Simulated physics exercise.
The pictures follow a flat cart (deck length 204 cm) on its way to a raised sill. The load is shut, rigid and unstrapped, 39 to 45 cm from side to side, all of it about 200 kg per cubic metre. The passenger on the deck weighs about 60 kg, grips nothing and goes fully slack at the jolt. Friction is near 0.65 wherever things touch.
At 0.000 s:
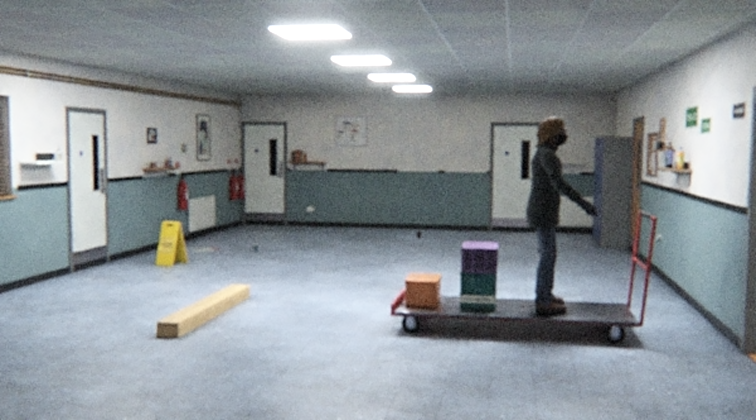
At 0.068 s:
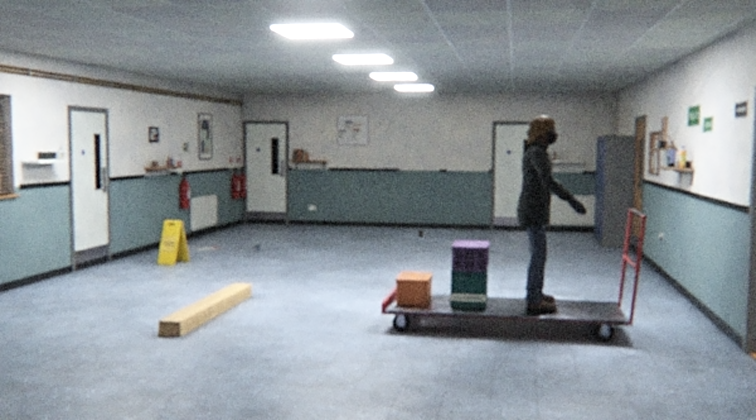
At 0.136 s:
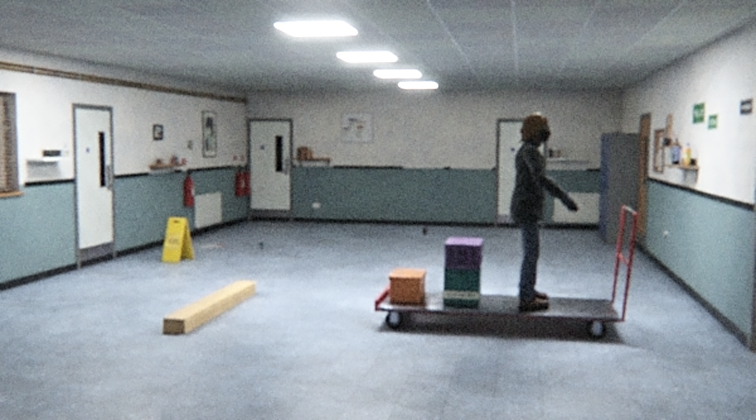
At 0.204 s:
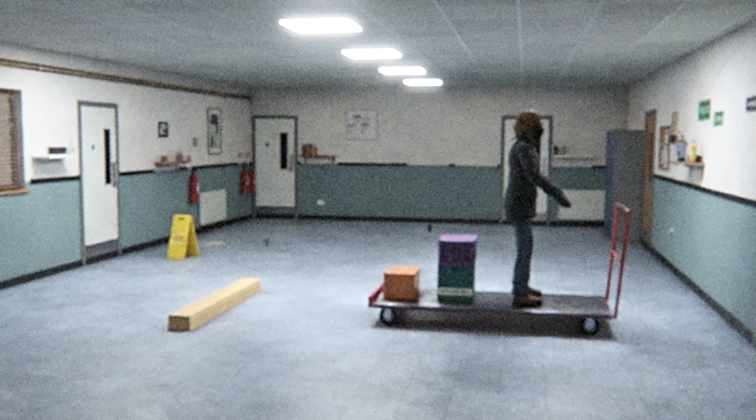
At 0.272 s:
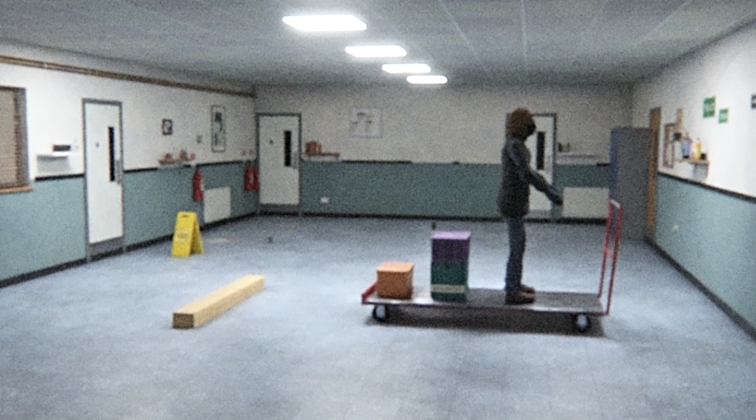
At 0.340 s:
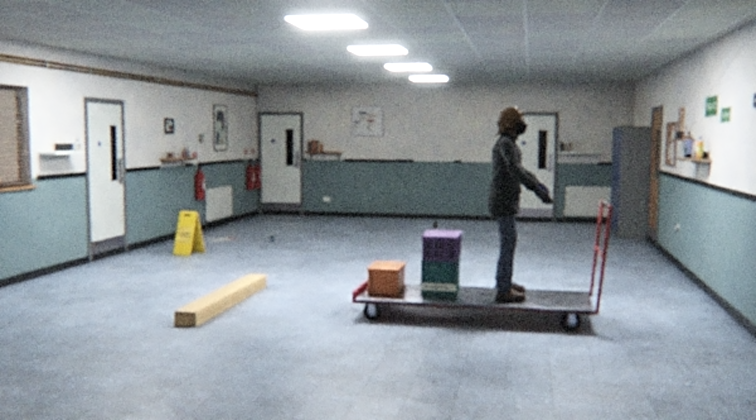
Person in dark clothing standing on a flat cart beside orange, purple and green crates, rolling slowly left across a blue-floored room.
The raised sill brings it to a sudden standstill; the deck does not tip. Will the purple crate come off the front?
At this pace the purple crate flies off.
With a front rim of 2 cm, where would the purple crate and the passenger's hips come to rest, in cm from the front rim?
Then purple 100 past, hips 80 behind.
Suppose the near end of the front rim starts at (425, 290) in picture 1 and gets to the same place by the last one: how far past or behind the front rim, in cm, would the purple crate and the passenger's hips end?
Then purple 30 past, hips 40 behind.
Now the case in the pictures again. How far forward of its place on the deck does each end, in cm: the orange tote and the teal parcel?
Orange 5, teal 20.
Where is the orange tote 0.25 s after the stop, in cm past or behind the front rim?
Some 20 cm behind it.
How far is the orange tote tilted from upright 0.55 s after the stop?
It is tilted some 0°.
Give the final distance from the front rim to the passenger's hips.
About 70 cm behind the rim.
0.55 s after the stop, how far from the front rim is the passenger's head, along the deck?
Some 110 cm behind it.
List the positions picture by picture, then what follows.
In the first frame, purple crate (480, 257), hips (543, 212), rim corner (392, 311); 0 cm covered, 182 to go.
In the second frame, purple crate (471, 256), hips (533, 210), rim corner (383, 310); 10 cm covered, 172 to go.
In the third frame, purple crate (464, 253), hips (526, 208), rim corner (376, 307); 20 cm covered, 162 to go.
In the fourth frame, purple crate (458, 250), hips (520, 204), rim corner (369, 303); 29 cm covered, 153 to go.
In the fifth frame, purple crate (451, 247), hips (513, 202), rim corner (362, 300); 39 cm covered, 143 to go.
In the sixth frame, purple crate (442, 246), hips (503, 200), rim corner (353, 299); 49 cm covered, 133 to go. Speed about 1.4 m/s.
After 1.26 s the deck stops.
After 1.81 s the purple crate is 9 cm past the rim, tilted 140°, near (218, 246) in the last picture's view.
After 2.26 s the purple crate is 83 cm past the rim, tilted 15°, near (148, 285) in the last picture's view.
At rest, 4.7 s, past the rim, purple crate; behind it, orange tote, teal parcel and the passenger's hips.
